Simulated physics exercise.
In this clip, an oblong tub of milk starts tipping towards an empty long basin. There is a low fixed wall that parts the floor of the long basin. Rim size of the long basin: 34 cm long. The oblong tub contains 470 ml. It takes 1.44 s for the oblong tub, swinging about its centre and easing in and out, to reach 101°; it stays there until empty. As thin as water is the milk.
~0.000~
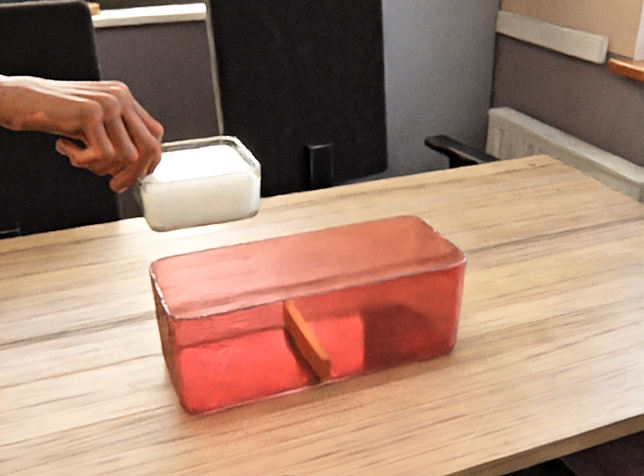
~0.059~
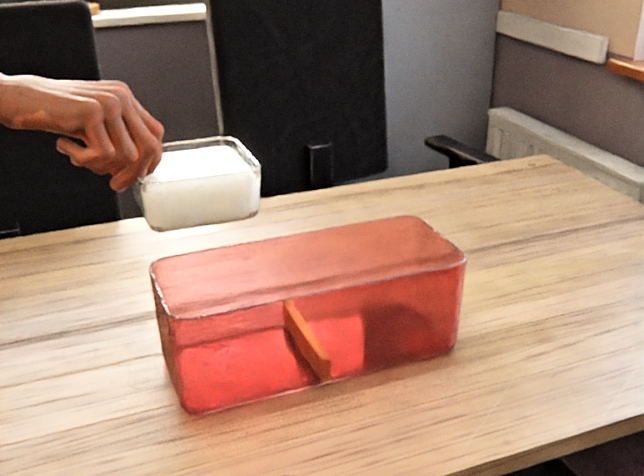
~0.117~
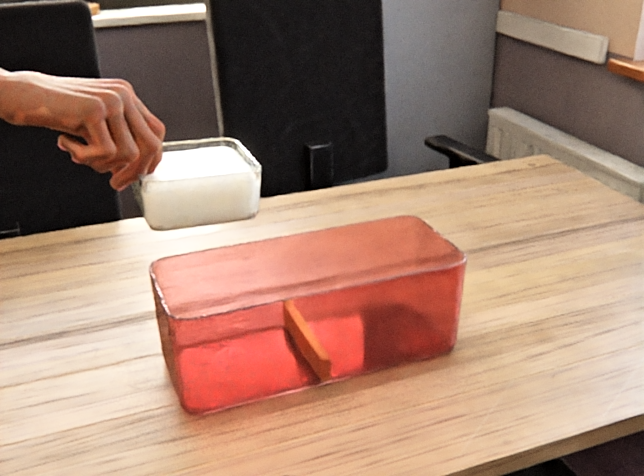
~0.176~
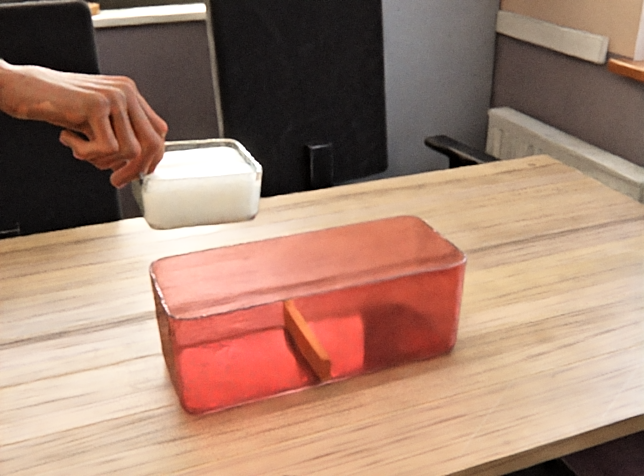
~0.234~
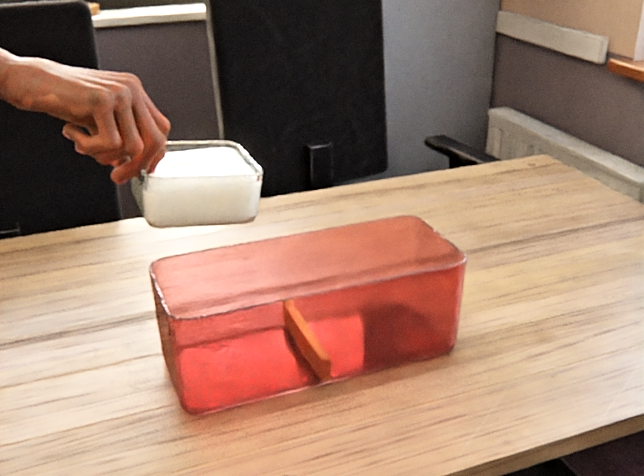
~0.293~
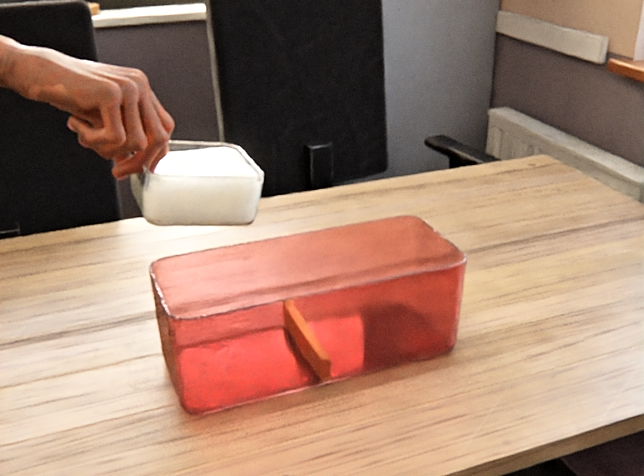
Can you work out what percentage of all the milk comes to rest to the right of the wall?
I would put it at 62 per cent.
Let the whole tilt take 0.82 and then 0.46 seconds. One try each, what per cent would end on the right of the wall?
60 per cent first, 45 per cent second.
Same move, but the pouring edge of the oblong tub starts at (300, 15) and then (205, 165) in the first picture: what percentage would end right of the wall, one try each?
In order, 85 and 10 per cent.
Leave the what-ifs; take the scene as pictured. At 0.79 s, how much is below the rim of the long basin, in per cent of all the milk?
26 %, give or take.
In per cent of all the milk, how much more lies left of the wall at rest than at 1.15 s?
Near 12 percent, give or take.
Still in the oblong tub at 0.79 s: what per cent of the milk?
At that time about 44 in a hundred parts are still held.
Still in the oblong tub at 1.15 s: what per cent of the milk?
Around 8 percent of it.
Then, 0.79 s in, the tilt is 58° and 44 per cent is still to pour, 6 is left of the wall and 19 right of it.
Then, 1.15 s in, the tilt is 91° and 8 per cent is still to pour, 25 is left of the wall and 60 right of it.
Then, 1.53 s in, the tilt is 101° and 0 per cent is still to pour, 37 is left of the wall and 62 right of it.
Then, 1.94 s in, the tilt is 101° and 0 per cent is still to pour, 38 is left of the wall and 62 right of it.
Finally, 38 per cent lies left of the wall, 62 right of it and 0 outside.
